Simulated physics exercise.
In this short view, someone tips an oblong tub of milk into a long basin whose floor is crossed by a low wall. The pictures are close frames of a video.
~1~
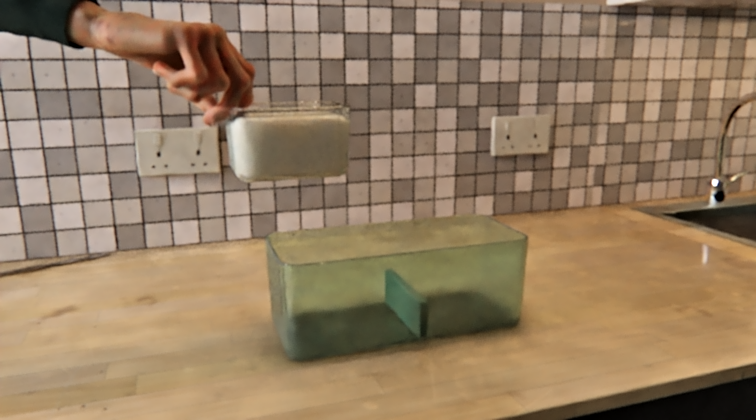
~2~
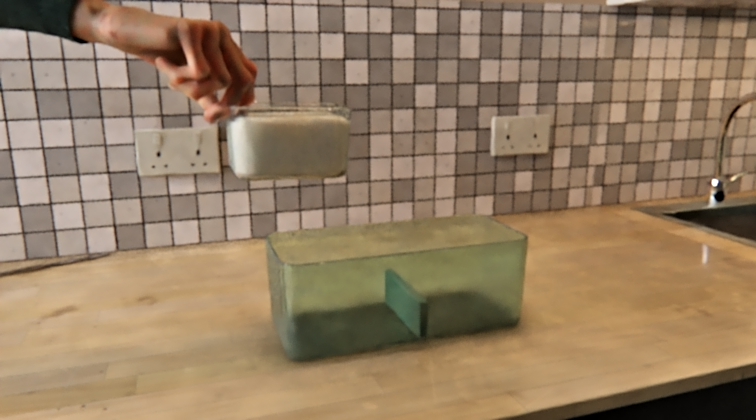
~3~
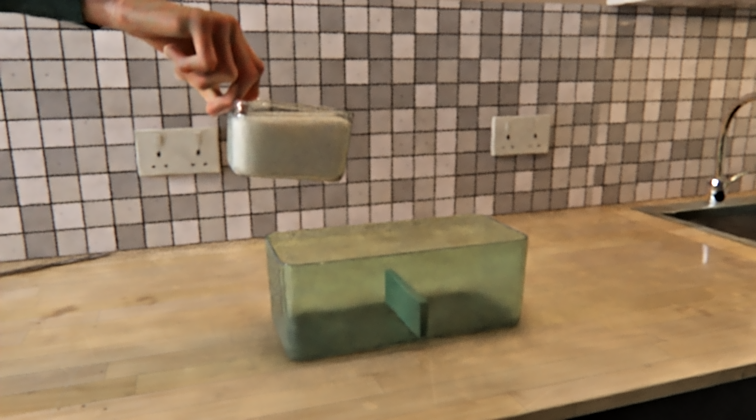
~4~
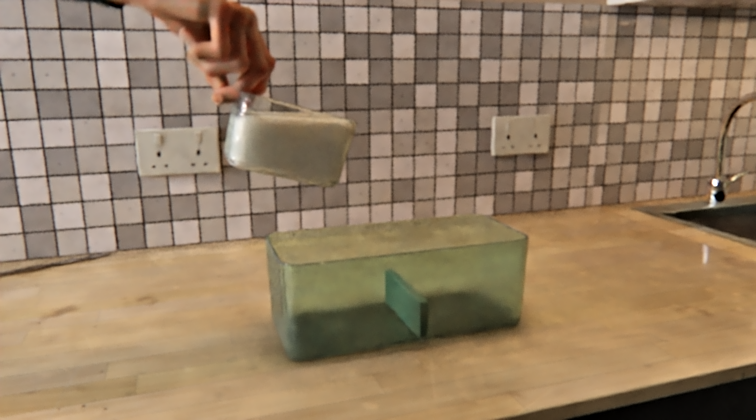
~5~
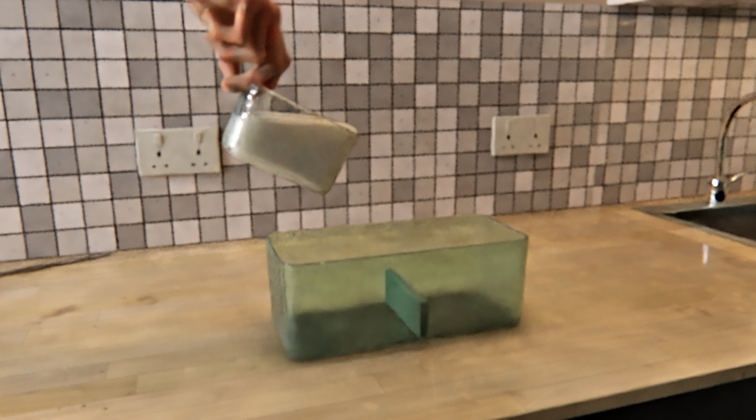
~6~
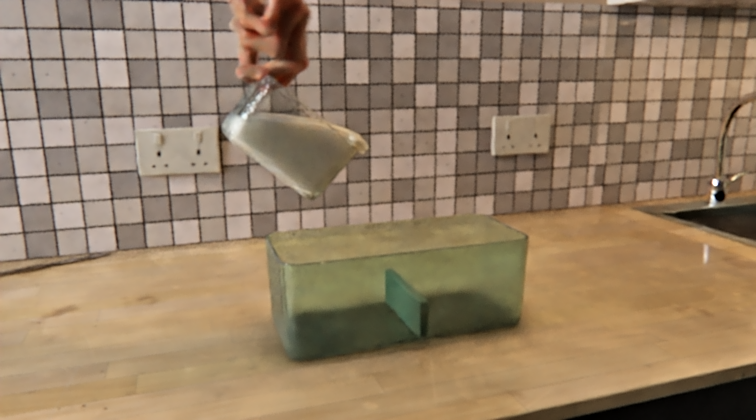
A hand held a clear, oblong tub of milk above a long green basin on a wooden counter, then gradually tipped it down to the right until the milk reached the lower edge.
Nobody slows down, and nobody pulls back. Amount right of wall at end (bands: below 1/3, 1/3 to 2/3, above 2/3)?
Below 1/3.
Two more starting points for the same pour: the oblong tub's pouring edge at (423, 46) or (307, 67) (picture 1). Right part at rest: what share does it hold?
About 80 per cent, then about 15 per cent.
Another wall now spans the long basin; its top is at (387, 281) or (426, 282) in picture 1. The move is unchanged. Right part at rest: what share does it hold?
First try close to 40 percent, second try close to 10 percent.
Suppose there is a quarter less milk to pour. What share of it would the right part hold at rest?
Result: Around 10 per cent.
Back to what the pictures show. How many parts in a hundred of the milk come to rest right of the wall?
Around 15 percent.
A moment on, the oblong tub is tipped right over and 12 per cent is still to pour, 48 is left of the wall and 9 right of it.
Next, the oblong tub is tipped right over and 1 per cent is still to pour, 82 is left of the wall and 10 right of it.
Then the oblong tub is tipped right over and 0 per cent is still to pour, 80 is left of the wall and 15 right of it.
Later the oblong tub is tipped right over and 0 per cent is still to pour, 80 is left of the wall and 16 right of it.
In the end 80 per cent lies left of the wall, 16 right of it and 4 outside.
